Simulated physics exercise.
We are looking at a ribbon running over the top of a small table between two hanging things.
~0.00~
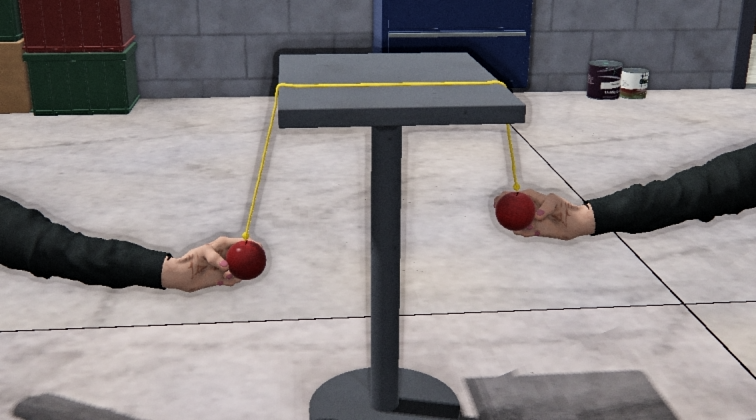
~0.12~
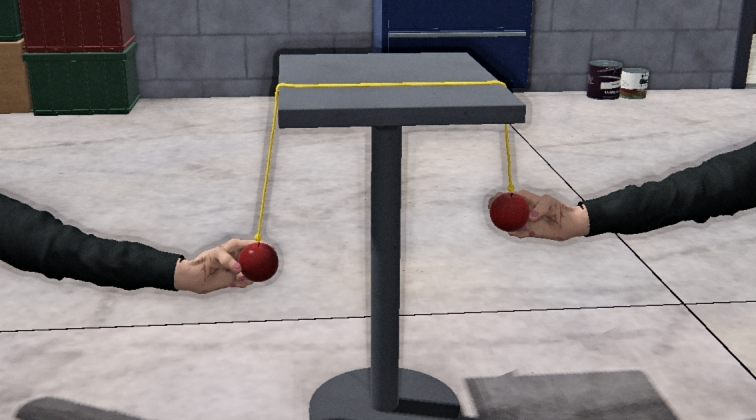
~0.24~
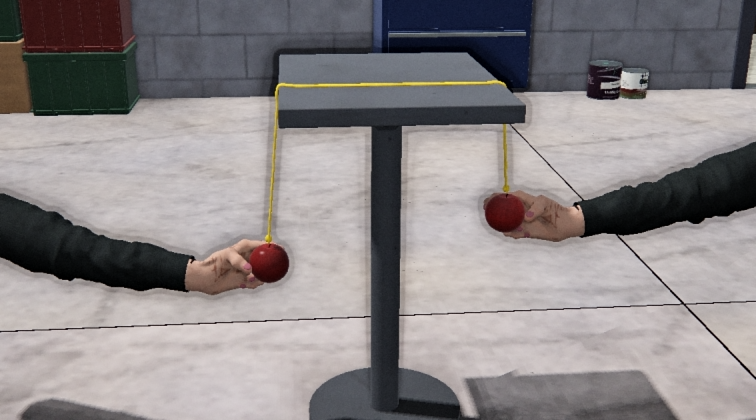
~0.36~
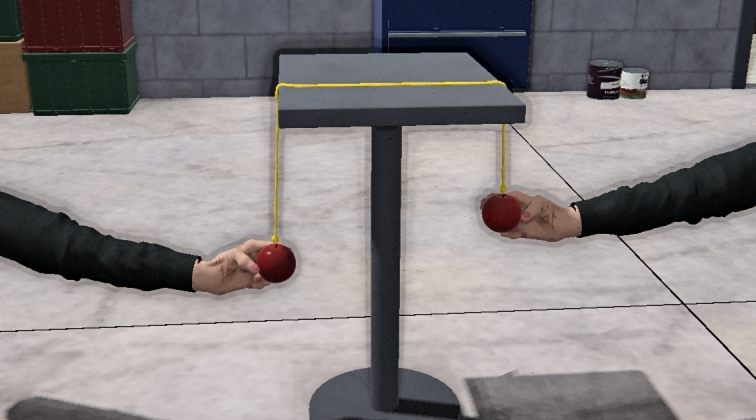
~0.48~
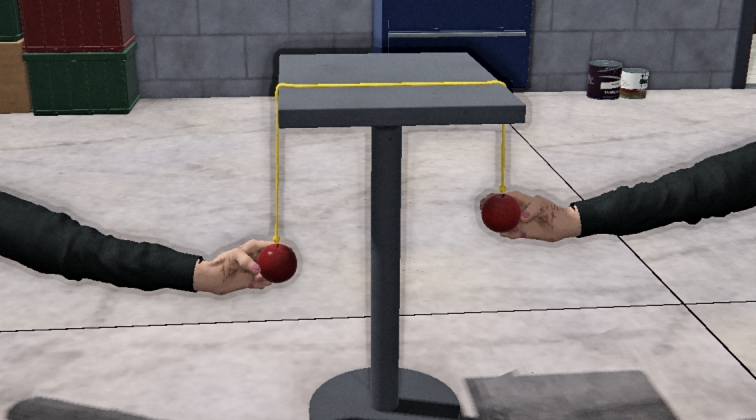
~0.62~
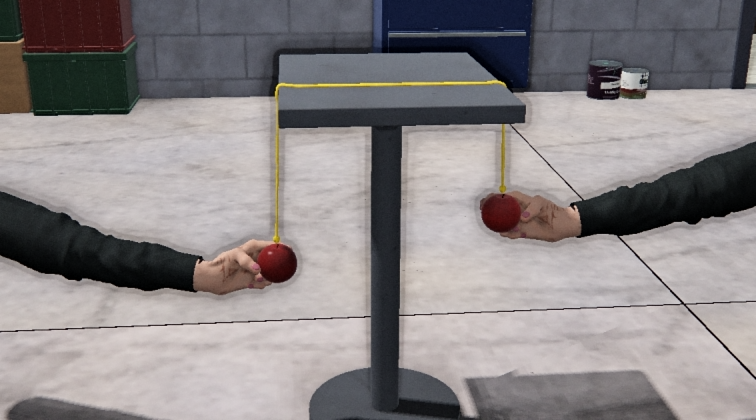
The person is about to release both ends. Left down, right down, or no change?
Outcome: The ribbon stays as it is.
After 1.20 s, left apple hanging as before near (289, 262); right apple hanging as before near (494, 213).
After 1.84 s, left apple hanging as before near (278, 263); right apple hanging as before near (497, 213).
At rest, left apple hanging as before near (286, 263); right apple hanging as before near (501, 213). The ribbon hangs still.
